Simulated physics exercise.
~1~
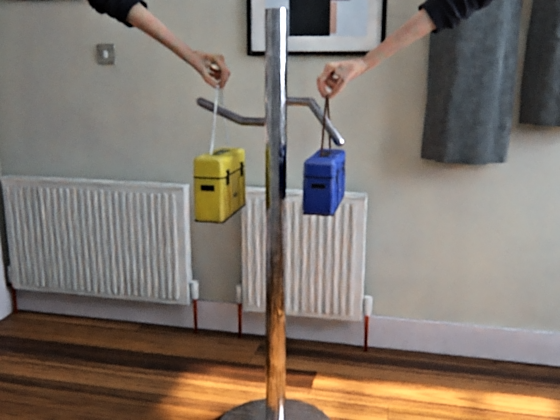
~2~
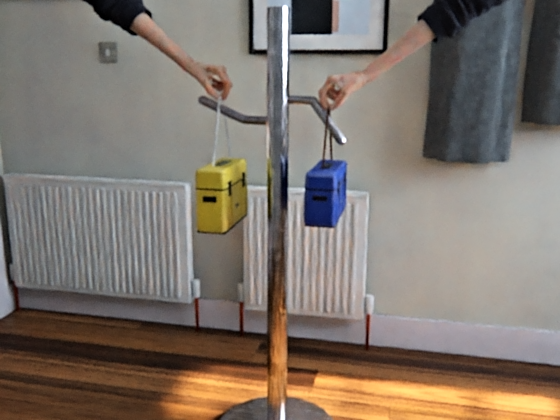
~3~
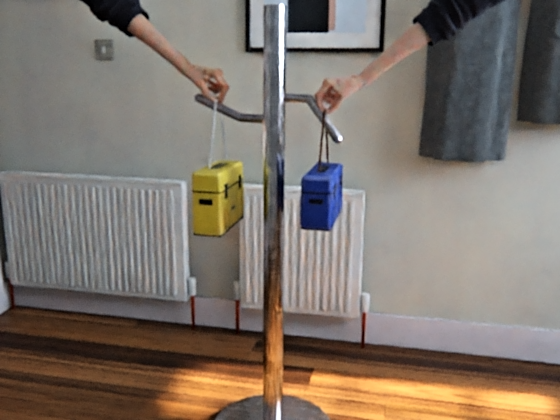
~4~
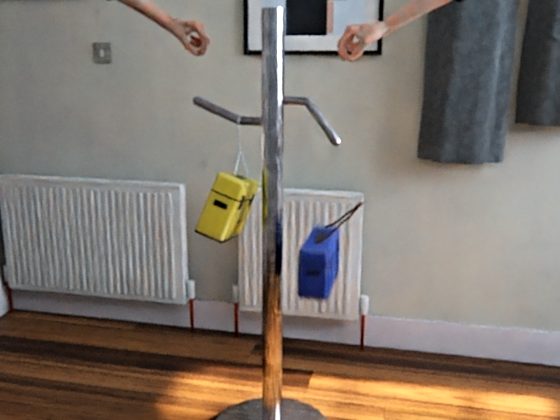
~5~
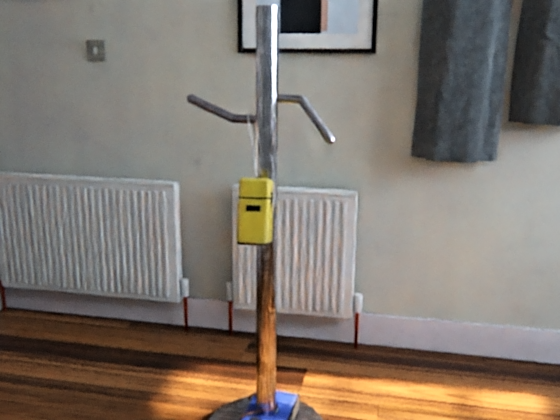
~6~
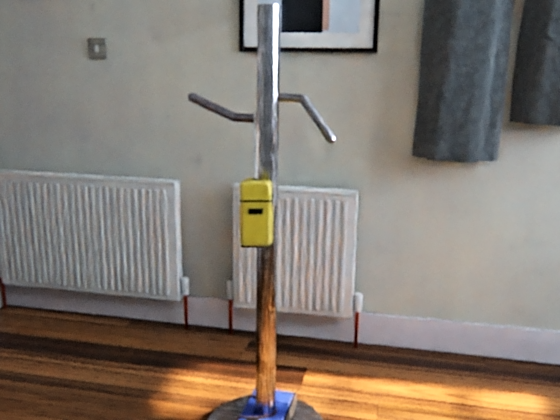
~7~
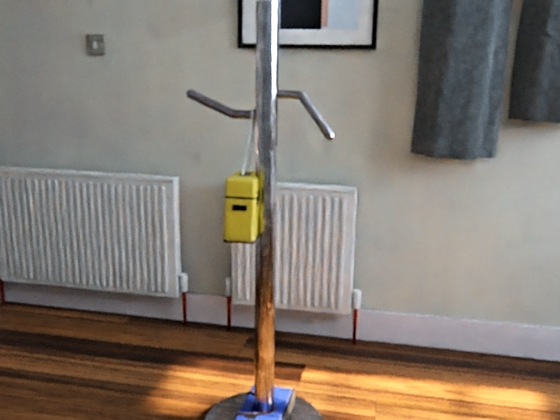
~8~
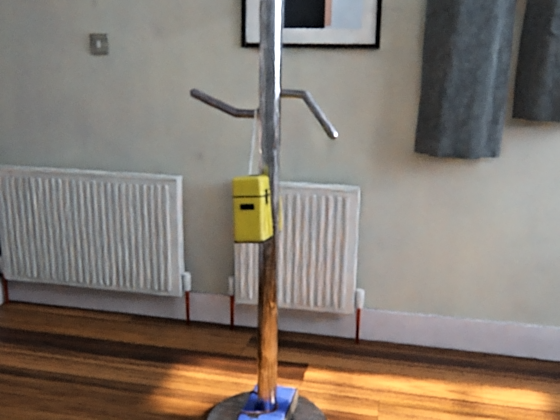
In a room with a wooden floor and white radiators, two hands hold a yellow case and a blue case by their loops at the pegs of a metal coat stand. The hands lower the cases a little, both hanging upright. Then the hands let go and draw back, and the blue case drops away from the right peg while the yellow one tilts and slides in toward the pole. The blue case lands at the foot of the stand. The yellow case sways slightly and stays hanging from the left peg.
